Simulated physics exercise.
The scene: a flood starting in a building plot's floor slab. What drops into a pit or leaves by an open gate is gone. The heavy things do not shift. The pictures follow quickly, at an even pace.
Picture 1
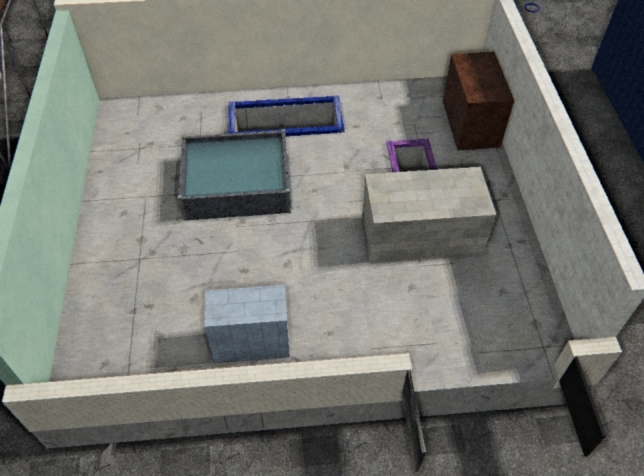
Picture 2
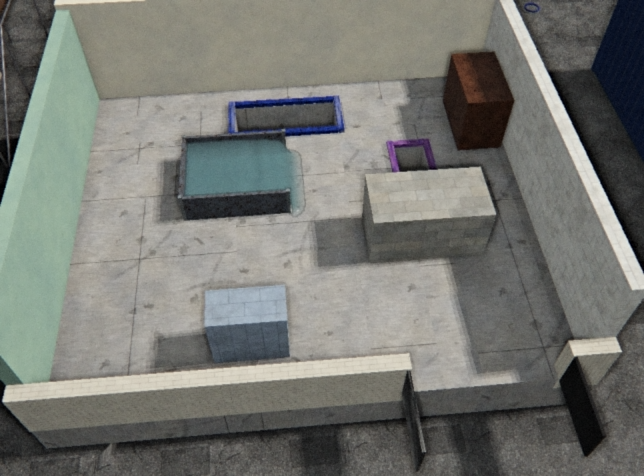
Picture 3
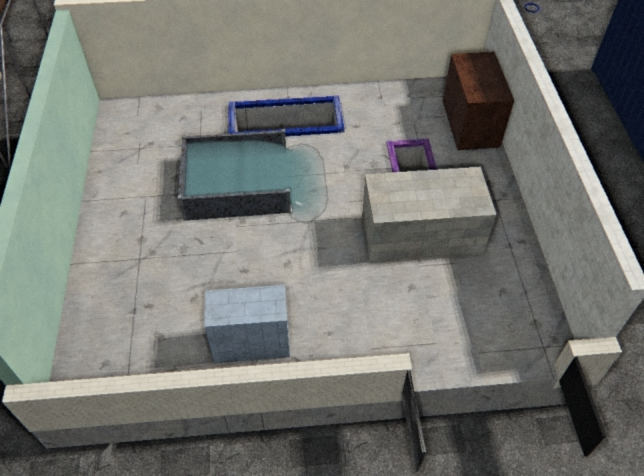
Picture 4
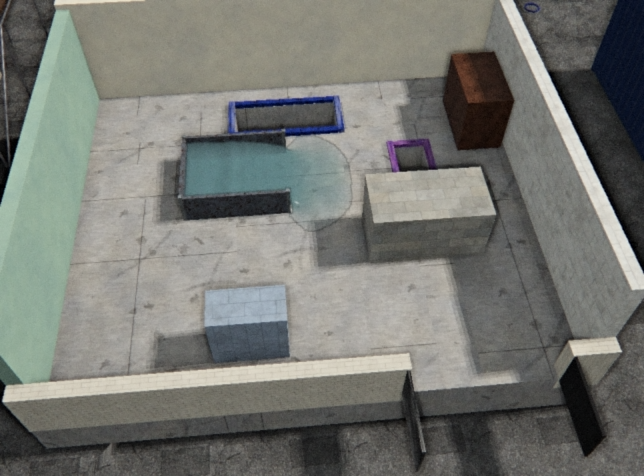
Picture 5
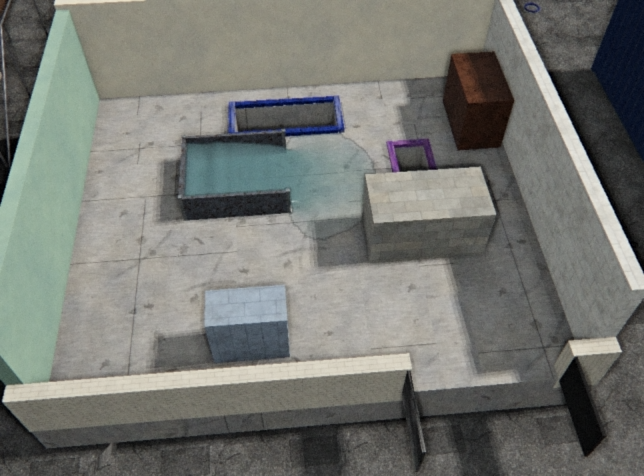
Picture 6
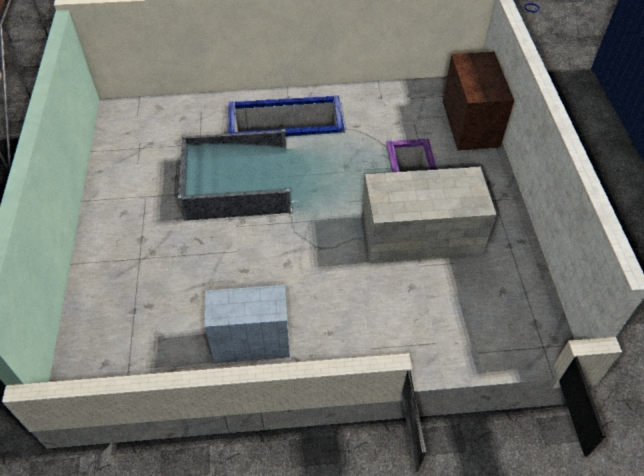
On a walled concrete floor with a few blocks standing about, the right side of a dark-edged tank opened and water poured out, spreading rightward in a rounded sheet to the large pale block.
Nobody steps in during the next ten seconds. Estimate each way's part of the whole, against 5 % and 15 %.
In the end: The gate takes from 5 to 15 %; the blue pit takes not even 5 %; the purple pit takes above 15 %.
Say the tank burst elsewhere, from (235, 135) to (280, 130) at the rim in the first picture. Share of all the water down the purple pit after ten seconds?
In per cent: Purple 2.
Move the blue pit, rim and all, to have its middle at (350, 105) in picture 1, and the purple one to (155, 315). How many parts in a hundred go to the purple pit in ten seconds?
In per cent: Purple 0.
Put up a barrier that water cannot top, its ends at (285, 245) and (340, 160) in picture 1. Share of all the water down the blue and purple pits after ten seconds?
In per cent: Blue 20, purple 2.
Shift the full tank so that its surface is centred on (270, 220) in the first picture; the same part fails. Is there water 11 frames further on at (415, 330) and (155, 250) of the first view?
In that order: Flooded, free of water.
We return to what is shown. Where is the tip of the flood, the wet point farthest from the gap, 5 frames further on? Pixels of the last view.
I would point to (488, 203).
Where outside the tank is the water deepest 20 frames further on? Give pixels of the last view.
Close to (500, 152).
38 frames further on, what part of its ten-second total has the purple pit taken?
Some 95 per cent.
A moment on, water covers 15 % of the floor; the gate 0 %, the blue pit 0 %, the purple pit 4 %.
Next, water covers 25 % of the floor; the gate 0 %, the blue pit 0 %, the purple pit 11 %.
Then, water covers 35 % of the floor; the gate 0 %, the blue pit 0 %, the purple pit 16 %.
Later, water covers 45 % of the floor; the gate 2 %, the blue pit 0 %, the purple pit 20 %.
In the end, water covers 55 % of the floor; the gate 8 %, the blue pit 0 %, the purple pit 21 %.
